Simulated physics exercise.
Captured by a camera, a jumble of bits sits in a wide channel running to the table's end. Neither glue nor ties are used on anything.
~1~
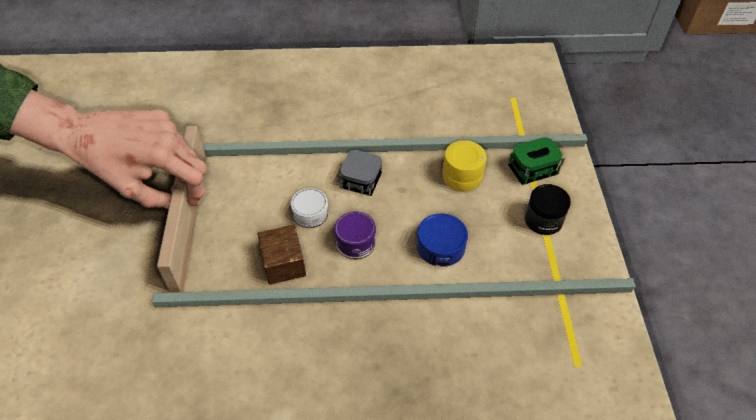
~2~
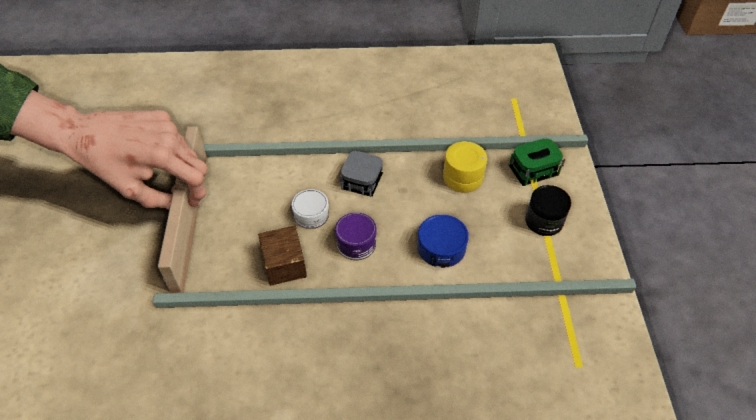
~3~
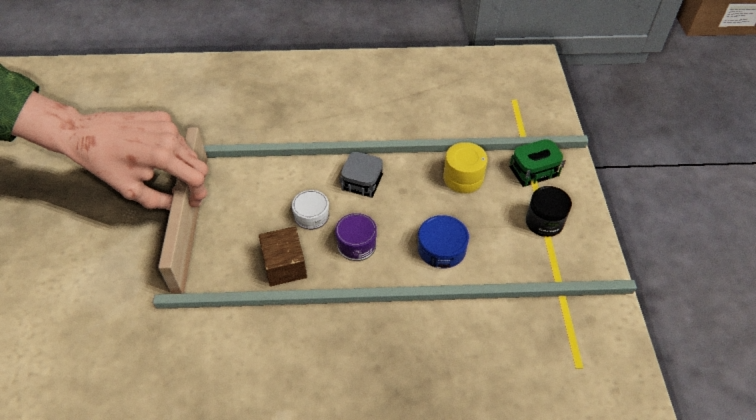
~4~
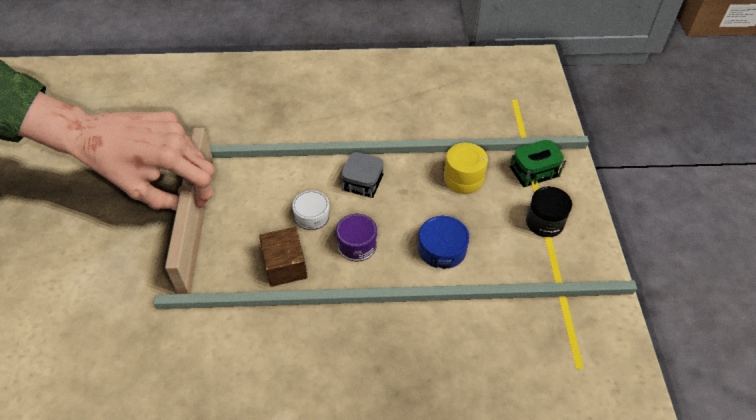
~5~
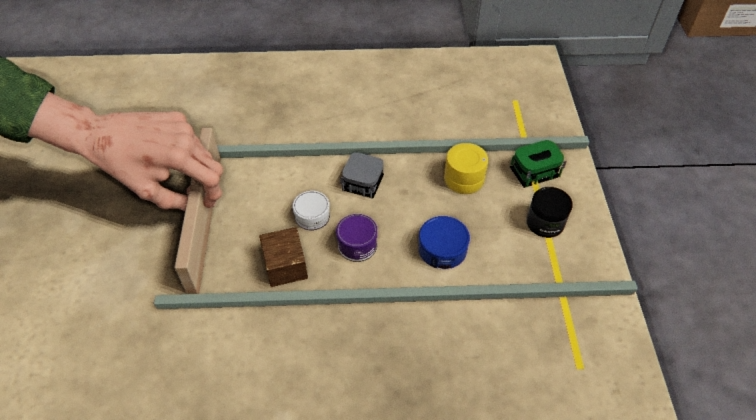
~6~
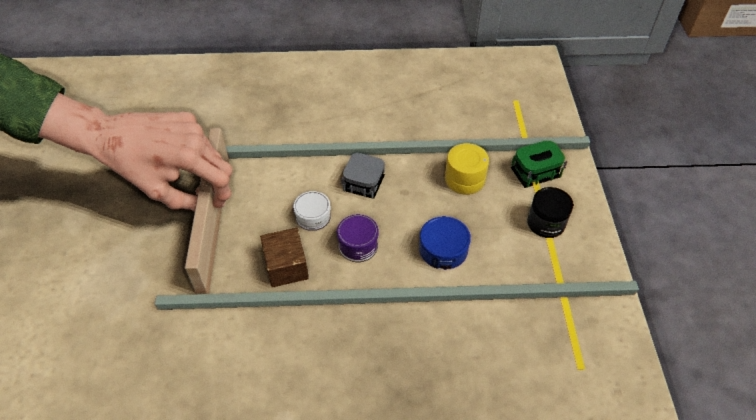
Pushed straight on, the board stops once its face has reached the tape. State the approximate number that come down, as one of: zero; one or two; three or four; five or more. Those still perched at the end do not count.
Approximate number down: One or two.
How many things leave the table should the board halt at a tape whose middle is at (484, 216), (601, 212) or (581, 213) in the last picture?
Counts per try: 0; 8; 4.
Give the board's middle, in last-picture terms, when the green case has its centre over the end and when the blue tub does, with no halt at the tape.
I reckon its middle sits around (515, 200) and then around (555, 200).
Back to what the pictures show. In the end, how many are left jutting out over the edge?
The number overhanging is 3.
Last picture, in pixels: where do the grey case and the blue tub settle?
The grey case finishes at (551, 167); the blue tub finishes at (618, 251).
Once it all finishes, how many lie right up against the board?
4 in contact.
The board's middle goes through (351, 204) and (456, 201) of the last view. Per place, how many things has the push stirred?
Counts: 5 / 7.
Early on, none off yet; green case at rest near (538, 164); black tub at rest near (550, 213); yellow lid at rest near (467, 169).
A while later, none off yet; green case at rest near (538, 164); black tub at rest near (550, 213); yellow lid travelled a little near (485, 169).
Finally, the number that fall off is one or two; lost, green case.
